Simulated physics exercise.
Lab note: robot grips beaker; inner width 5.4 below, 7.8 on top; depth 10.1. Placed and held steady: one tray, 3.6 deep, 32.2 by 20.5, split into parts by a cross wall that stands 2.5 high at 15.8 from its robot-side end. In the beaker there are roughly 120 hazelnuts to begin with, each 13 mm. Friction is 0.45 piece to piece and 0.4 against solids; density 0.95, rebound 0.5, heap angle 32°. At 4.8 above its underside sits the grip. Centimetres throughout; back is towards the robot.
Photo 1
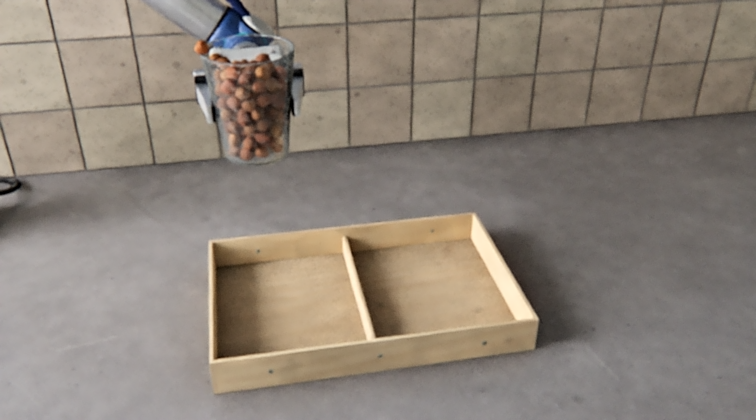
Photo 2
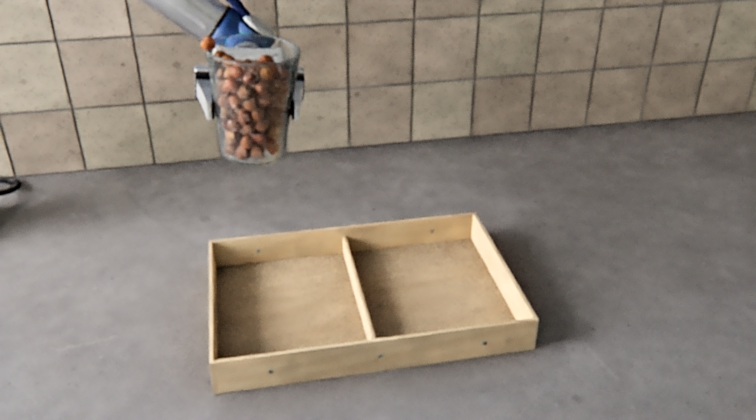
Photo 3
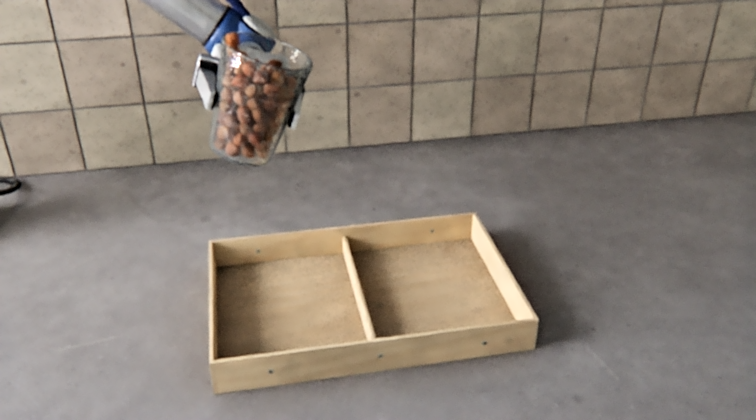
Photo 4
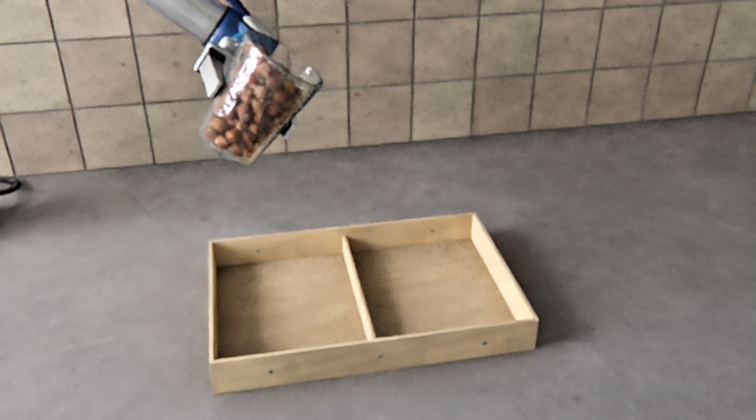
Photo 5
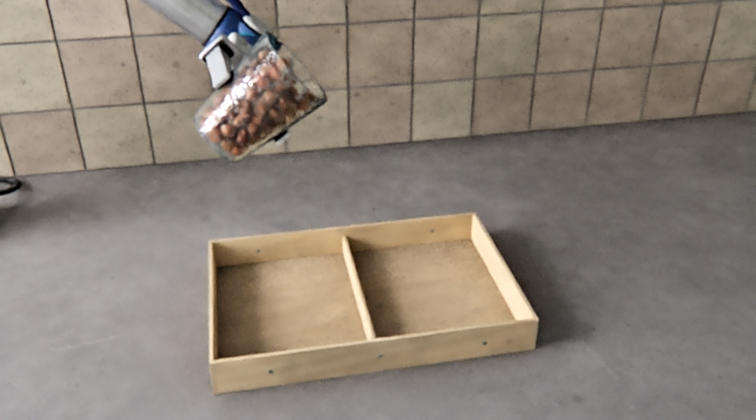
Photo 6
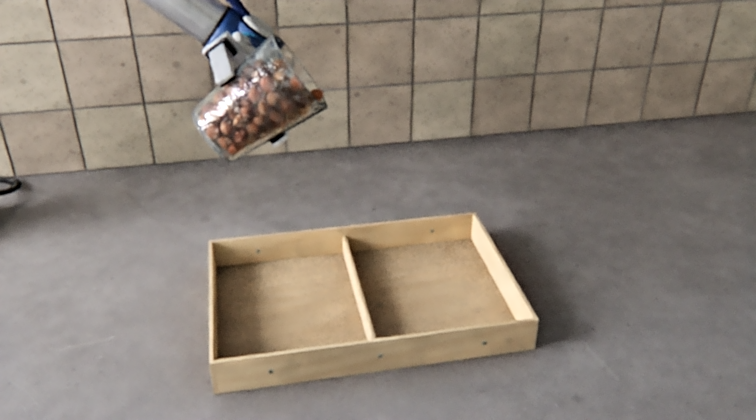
The video shows a robotic gripper holding a clear beaker of hazelnuts above and behind a divided wooden tray on a grey surface, then steadily tilting it rightward as the nuts shift inside and the tray stays still and empty.
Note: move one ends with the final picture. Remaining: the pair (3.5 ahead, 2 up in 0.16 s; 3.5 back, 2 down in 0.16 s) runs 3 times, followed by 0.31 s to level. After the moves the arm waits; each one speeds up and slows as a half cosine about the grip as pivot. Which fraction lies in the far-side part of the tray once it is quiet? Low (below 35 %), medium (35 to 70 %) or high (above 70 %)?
Low.
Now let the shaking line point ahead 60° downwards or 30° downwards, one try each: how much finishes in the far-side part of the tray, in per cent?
You'd get some 0 per cent with the first setting and some 0 per cent with the second.
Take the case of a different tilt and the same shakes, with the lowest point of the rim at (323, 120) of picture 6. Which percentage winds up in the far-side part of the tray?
The share is around 35 %.
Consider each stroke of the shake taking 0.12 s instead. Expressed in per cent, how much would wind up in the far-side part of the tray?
It would be some 25 %.
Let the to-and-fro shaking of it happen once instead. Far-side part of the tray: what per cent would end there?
Estimate for that case: 5 %.
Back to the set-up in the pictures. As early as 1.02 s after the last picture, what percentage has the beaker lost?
My estimate is roughly 15 % gone.
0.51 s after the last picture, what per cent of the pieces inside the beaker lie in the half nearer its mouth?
55 %.
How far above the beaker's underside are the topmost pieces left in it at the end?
Roughly 9.5 cm.
Then, 0.51 s later, tilted 56° forward, highest piece 29 above the table; 115 in the beaker, 4 in the far-side part, 2 in the robot-side part.
Then, 1.02 s later, tilted 52° forward, highest piece 27 above the table; 101 in the beaker, 10 in the far-side part, 6 in the robot-side part, 4 in flight or on a rim.
Then, 1.47 s later, level, highest piece 30 above the table; 100 in the beaker, 12 in the far-side part, 9 in the robot-side part.
Then, 2.52 s later, level, highest piece 30 above the table; 100 in the beaker, 12 in the far-side part, 9 in the robot-side part.
At rest, 100 in the beaker, 12 in the far-side part, 9 in the robot-side part. That is 10 % in the far-side part of the tray.
